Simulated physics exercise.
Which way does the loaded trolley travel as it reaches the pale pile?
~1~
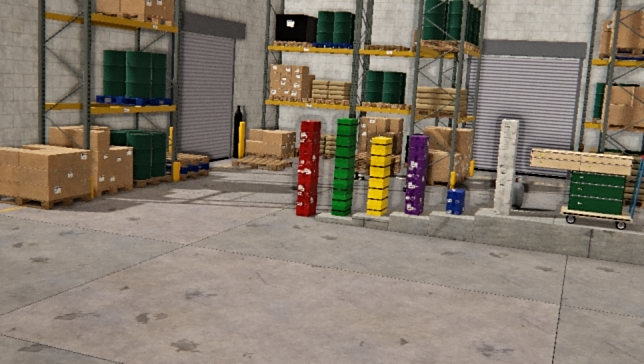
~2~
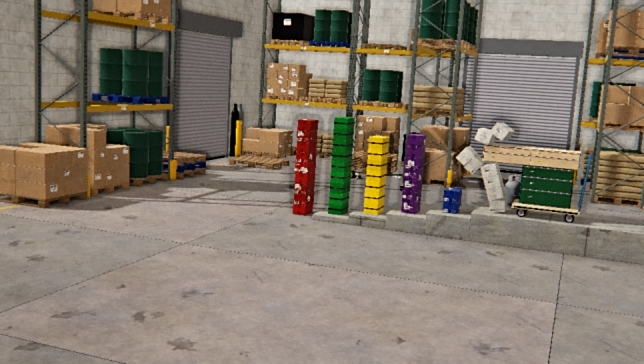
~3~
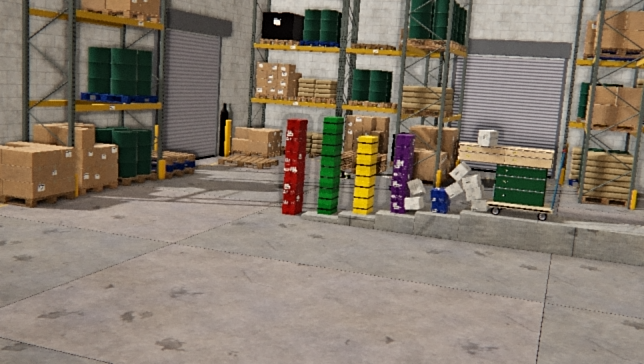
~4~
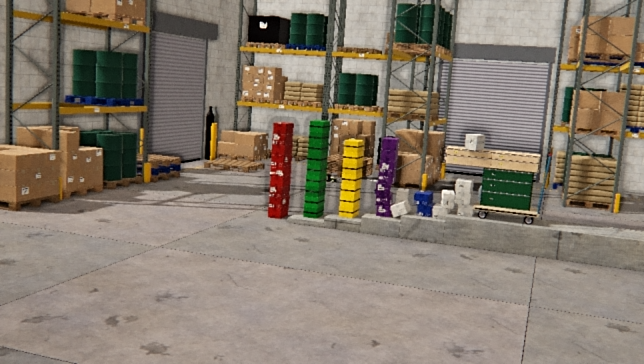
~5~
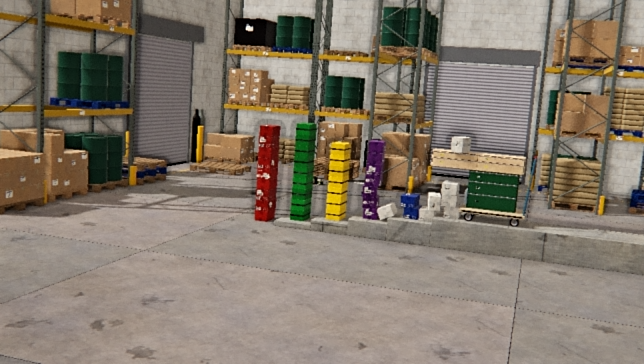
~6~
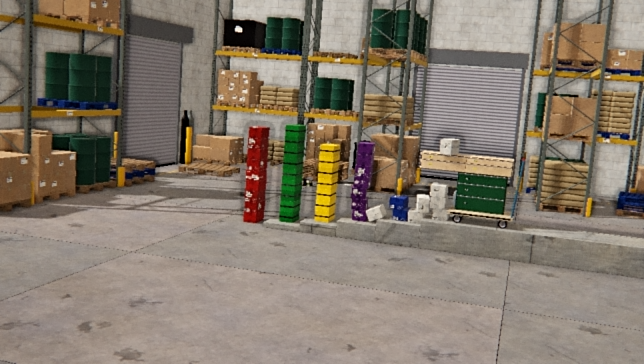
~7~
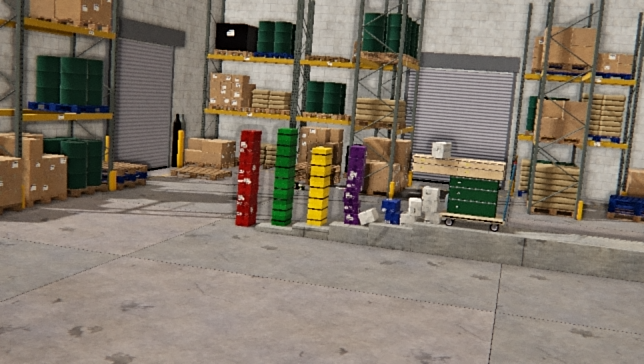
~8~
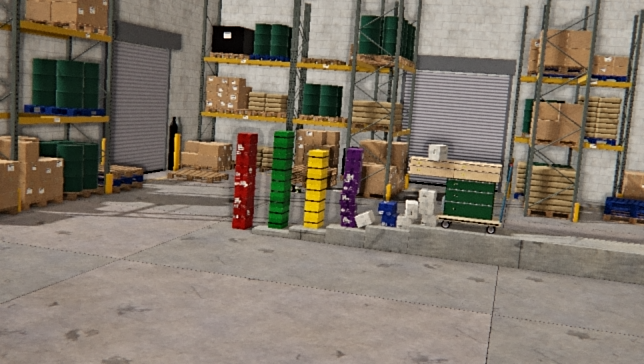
The trolley travels to the left, running into the pale pile.
